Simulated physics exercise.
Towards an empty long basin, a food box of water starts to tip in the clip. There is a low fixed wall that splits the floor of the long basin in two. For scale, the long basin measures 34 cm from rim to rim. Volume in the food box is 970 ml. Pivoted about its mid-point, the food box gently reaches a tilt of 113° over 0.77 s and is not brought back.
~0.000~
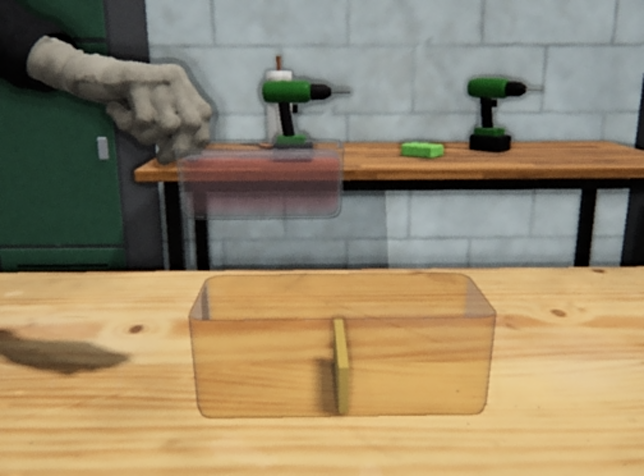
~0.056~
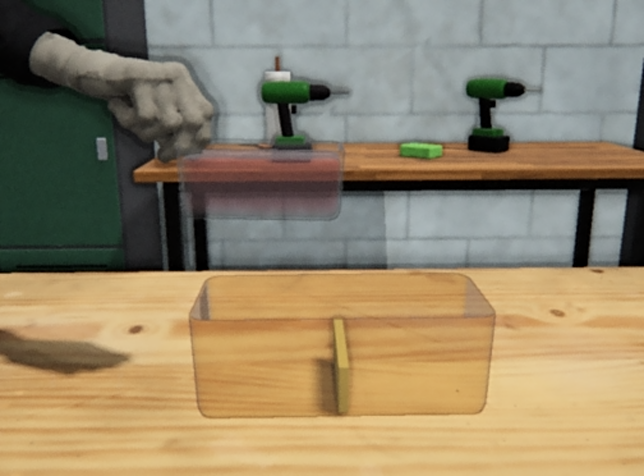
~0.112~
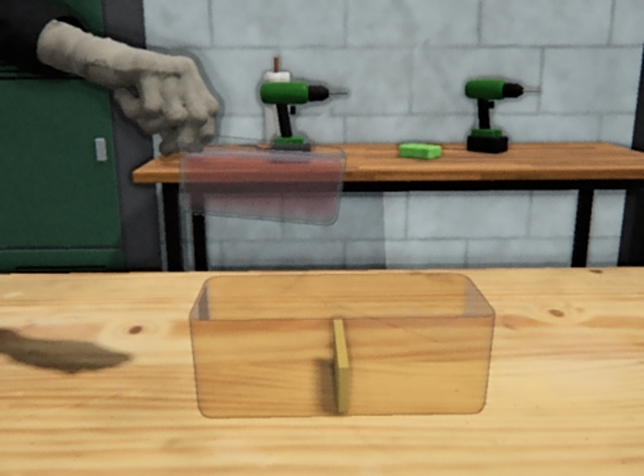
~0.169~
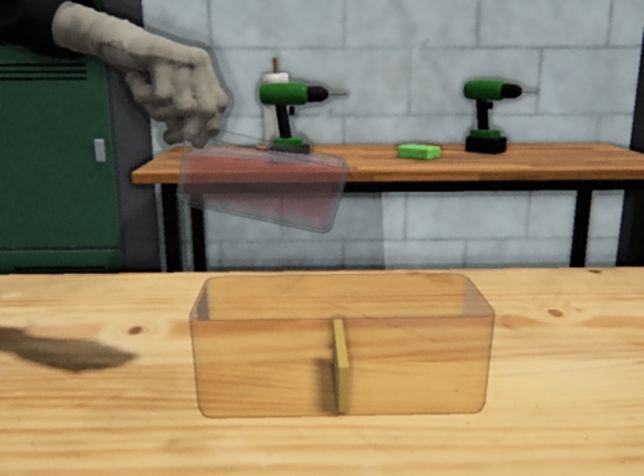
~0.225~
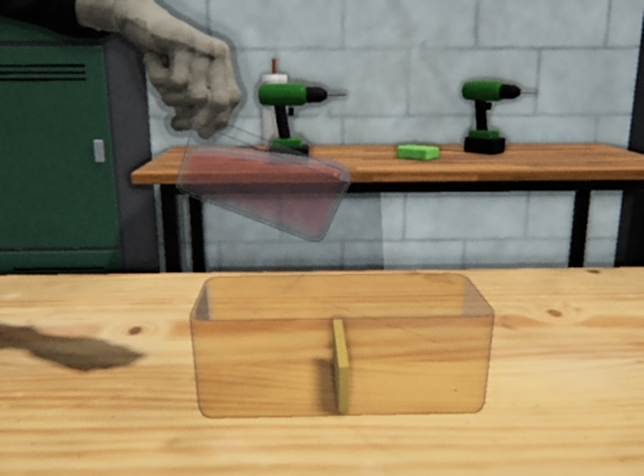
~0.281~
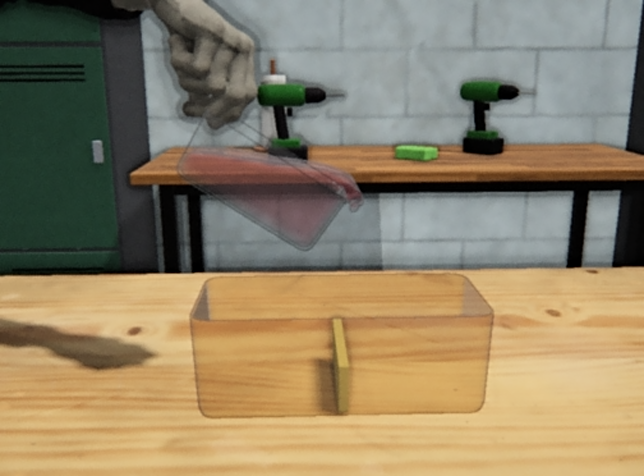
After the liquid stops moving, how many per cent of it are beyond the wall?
About 78 per cent.
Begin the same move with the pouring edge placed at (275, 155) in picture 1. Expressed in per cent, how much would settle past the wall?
30 %.
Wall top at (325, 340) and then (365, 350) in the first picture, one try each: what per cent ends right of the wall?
80 in a hundred, followed by 60 in a hundred.
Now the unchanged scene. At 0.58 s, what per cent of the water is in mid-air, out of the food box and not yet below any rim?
Around 32 in a hundred.
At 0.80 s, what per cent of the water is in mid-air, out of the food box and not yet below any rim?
Near 10 percent.
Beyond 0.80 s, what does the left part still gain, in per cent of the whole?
Around 4 in a hundred.
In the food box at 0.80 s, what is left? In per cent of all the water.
Remaining share: Approx. 1 %.
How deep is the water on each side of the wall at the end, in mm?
Final reading - left some 6 mm, right some 32 mm.
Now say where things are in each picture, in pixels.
In the first picture, it leans 0°; its right rim is at (341, 146); the water meets the walls at (186, 156) and (339, 155); the long basin's rim runs from (199, 298) to (481, 295); the wall's top is at (341, 342).
In the second picture, it leans 1°; its right rim is at (342, 148); the water meets the walls at (187, 154) and (340, 156).
In the third picture, it leans 6°; its right rim is at (344, 155); the water meets the walls at (188, 153) and (342, 159).
In the fourth picture, it leans 13°; its right rim is at (346, 165); the water meets the walls at (191, 152) and (344, 162).
In the fifth picture, it leans 22°; its right rim is at (346, 179); the water meets the walls at (191, 153) and (344, 172); 3 per cent is over the edge.
In the sixth picture, it leans 33°; its right rim is at (344, 195); the water meets the walls at (189, 151) and (335, 182); 9 per cent is over the edge.
After 0.58 s the tilt is 97° and 11 per cent is still to pour, 0 is left of the wall and 55 right of it.
After 0.80 s the tilt is 113° and 1 per cent is still to pour, 13 is left of the wall and 72 right of it.
After 1.02 s the tilt is 113° and 0 per cent is still to pour, 17 is left of the wall and 78 right of it.
After 1.27 s the tilt is 113° and 0 per cent is still to pour, 17 is left of the wall and 78 right of it.
In the end 17 per cent lies left of the wall, 78 right of it and 6 outside.
